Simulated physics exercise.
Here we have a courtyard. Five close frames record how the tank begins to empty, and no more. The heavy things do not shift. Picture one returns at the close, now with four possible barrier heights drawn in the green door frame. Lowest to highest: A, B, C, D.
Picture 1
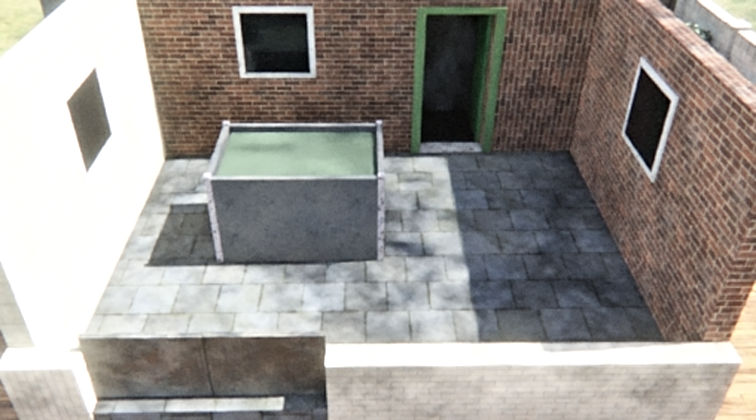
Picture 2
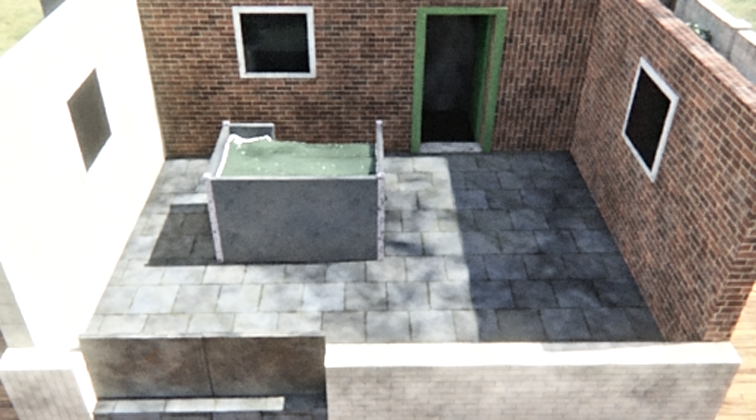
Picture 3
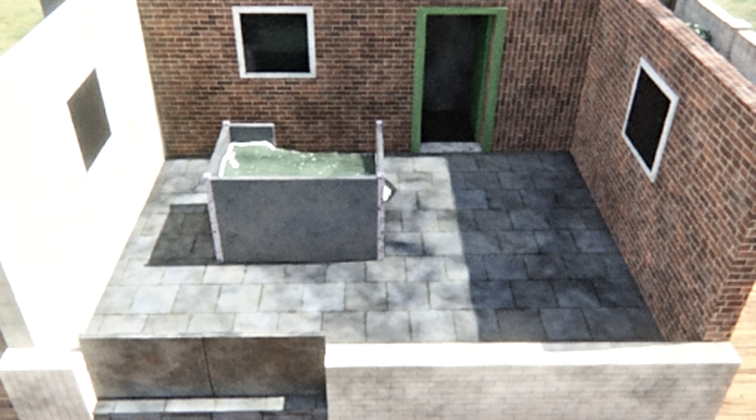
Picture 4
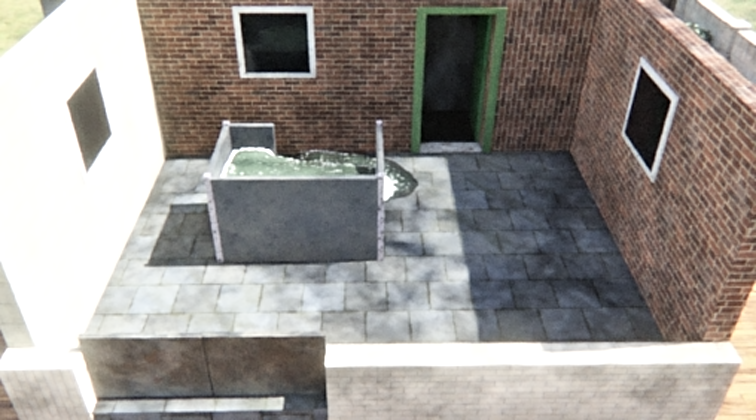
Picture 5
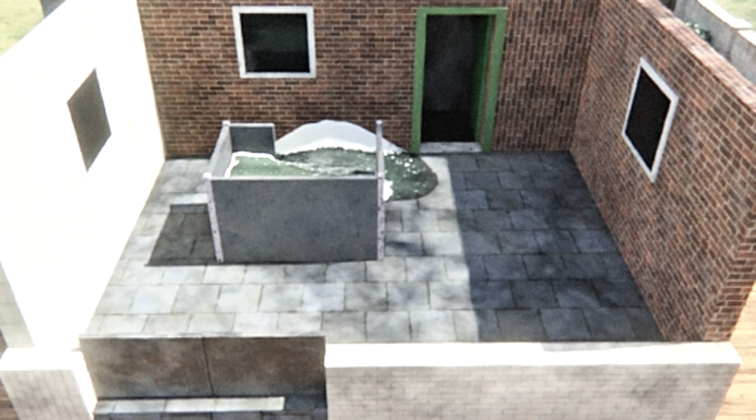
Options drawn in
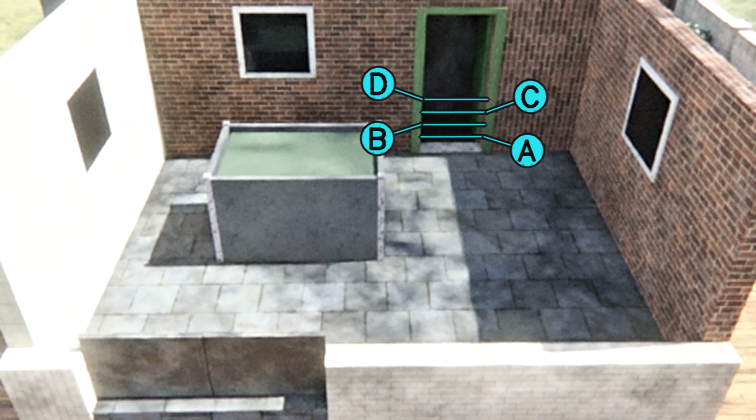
Green water in a gray tank drops, churns and pours out across the courtyard paving.
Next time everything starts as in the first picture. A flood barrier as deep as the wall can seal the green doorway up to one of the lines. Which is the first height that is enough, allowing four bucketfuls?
Mark A.
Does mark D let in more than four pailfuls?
No, not at all.
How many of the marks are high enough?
All of them.
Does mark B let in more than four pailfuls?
No.
In cyan, A at (452, 136); B at (453, 124); C at (454, 112); D at (455, 99); from the bottom up A, B, C, D.
With A, a splash gets over, under a bucket.
With B, nothing gets over.
With C, nothing gets over.
With D, nothing gets over.
